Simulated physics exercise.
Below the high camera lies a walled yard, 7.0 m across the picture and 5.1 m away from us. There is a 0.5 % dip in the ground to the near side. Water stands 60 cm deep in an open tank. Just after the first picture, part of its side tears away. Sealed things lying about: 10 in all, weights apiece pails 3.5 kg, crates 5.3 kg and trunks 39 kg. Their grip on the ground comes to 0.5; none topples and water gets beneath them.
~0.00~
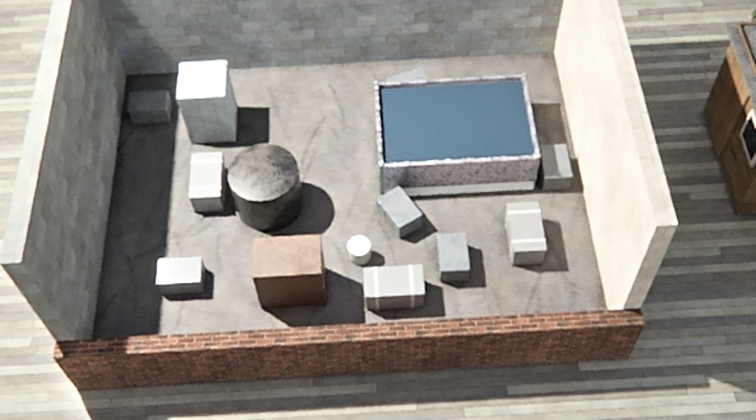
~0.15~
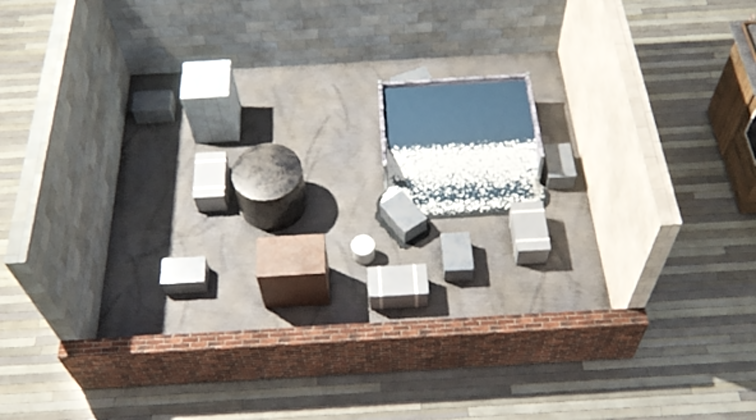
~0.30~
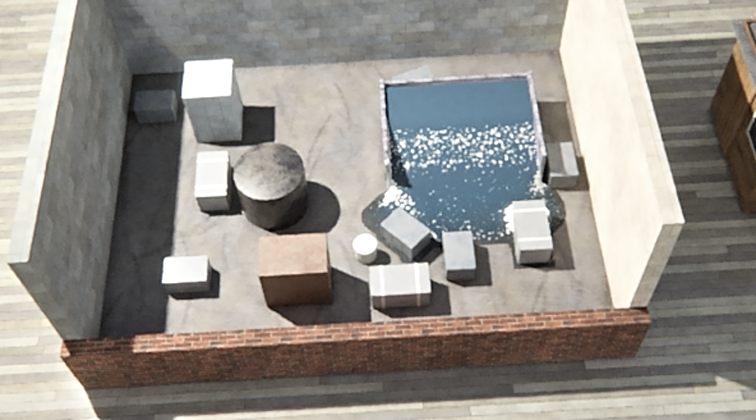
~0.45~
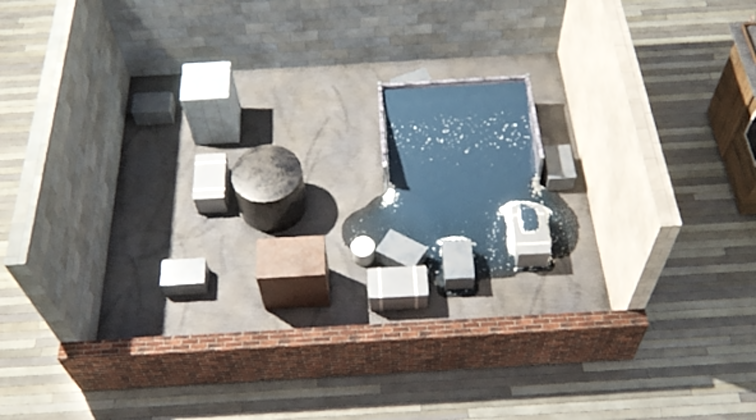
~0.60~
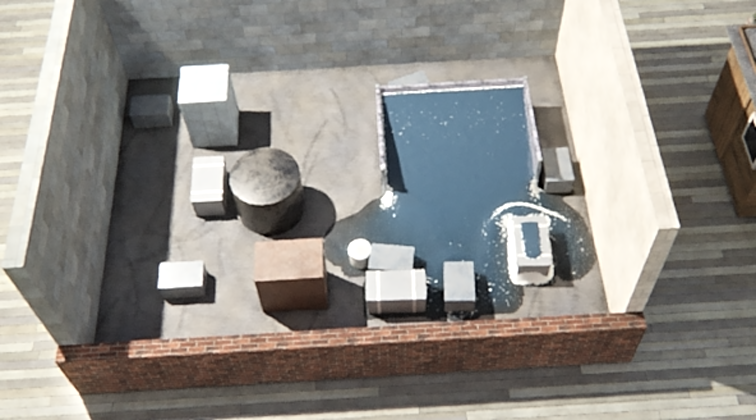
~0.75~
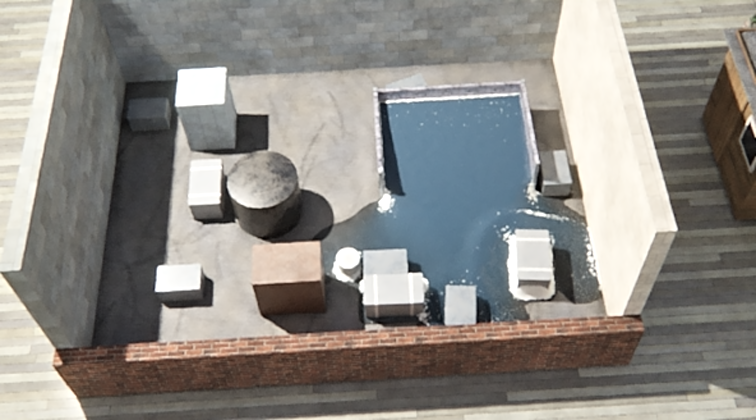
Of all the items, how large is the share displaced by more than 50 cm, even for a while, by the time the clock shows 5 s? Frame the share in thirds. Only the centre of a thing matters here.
That comes to two thirds or more.
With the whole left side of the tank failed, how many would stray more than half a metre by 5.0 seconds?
That would give 5.
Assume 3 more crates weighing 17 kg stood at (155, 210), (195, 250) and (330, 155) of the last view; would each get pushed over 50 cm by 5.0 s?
First stays inside, second stays inside, third stays inside.
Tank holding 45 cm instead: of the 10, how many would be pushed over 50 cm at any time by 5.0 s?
You'd get 7 in that case.
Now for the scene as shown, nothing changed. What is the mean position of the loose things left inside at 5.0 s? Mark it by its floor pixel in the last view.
Mean position: Approximately (316, 189).
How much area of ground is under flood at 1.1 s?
That flooded area is roughly 12 m2.
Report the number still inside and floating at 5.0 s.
At that time the total is 5.
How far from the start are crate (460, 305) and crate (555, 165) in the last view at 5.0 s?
Respectively, 200 centimetres and 200 centimetres.
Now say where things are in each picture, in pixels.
A crate at (399, 206), on the bottom; a crate at (453, 252), on the bottom; 3.3 m2 under water; 0 of 10 have shifted, in the first frame.
A crate at (403, 211), on the bottom, 9 cm from its start; a crate at (457, 251), on the bottom; 4.4 m2 under water; 1 of 10 have shifted, in the second frame.
A crate at (405, 227), on the bottom, 39 cm from its start; a crate at (459, 250), on the bottom; 5.7 m2 under water; 1 of 10 have shifted, in the third frame.
A crate at (402, 249) rests on the ground, 70 cm from its start; a crate at (458, 259), on the bottom, 12 cm from its start; 7.1 m2 under water; 2 of 10 have shifted, in the fourth frame.
A crate at (392, 258) rests on the ground, 82 cm from its start; a crate at (460, 281) rests on the ground, 43 cm from its start; water covers 8.8 m2; 3 of 10 have shifted, in the fifth frame.
A crate at (385, 262), afloat, 88 cm from its start; a crate at (461, 306), on the bottom, 77 cm from its start; 10.3 m2 under water; 4 of 10 have shifted, in the sixth frame.
After 1.1 s 4 of 10 are over 50 cm from their spots; 2 afloat.
After 2.2 s 5 of 10 are over 50 cm from their spots; 5 afloat.
After 3.5 s 6 of 10 are over 50 cm from their spots; 6 afloat.
After 5.0 s 7 of 10 are over 50 cm from their spots, and 7 have been at some point; 5 afloat.
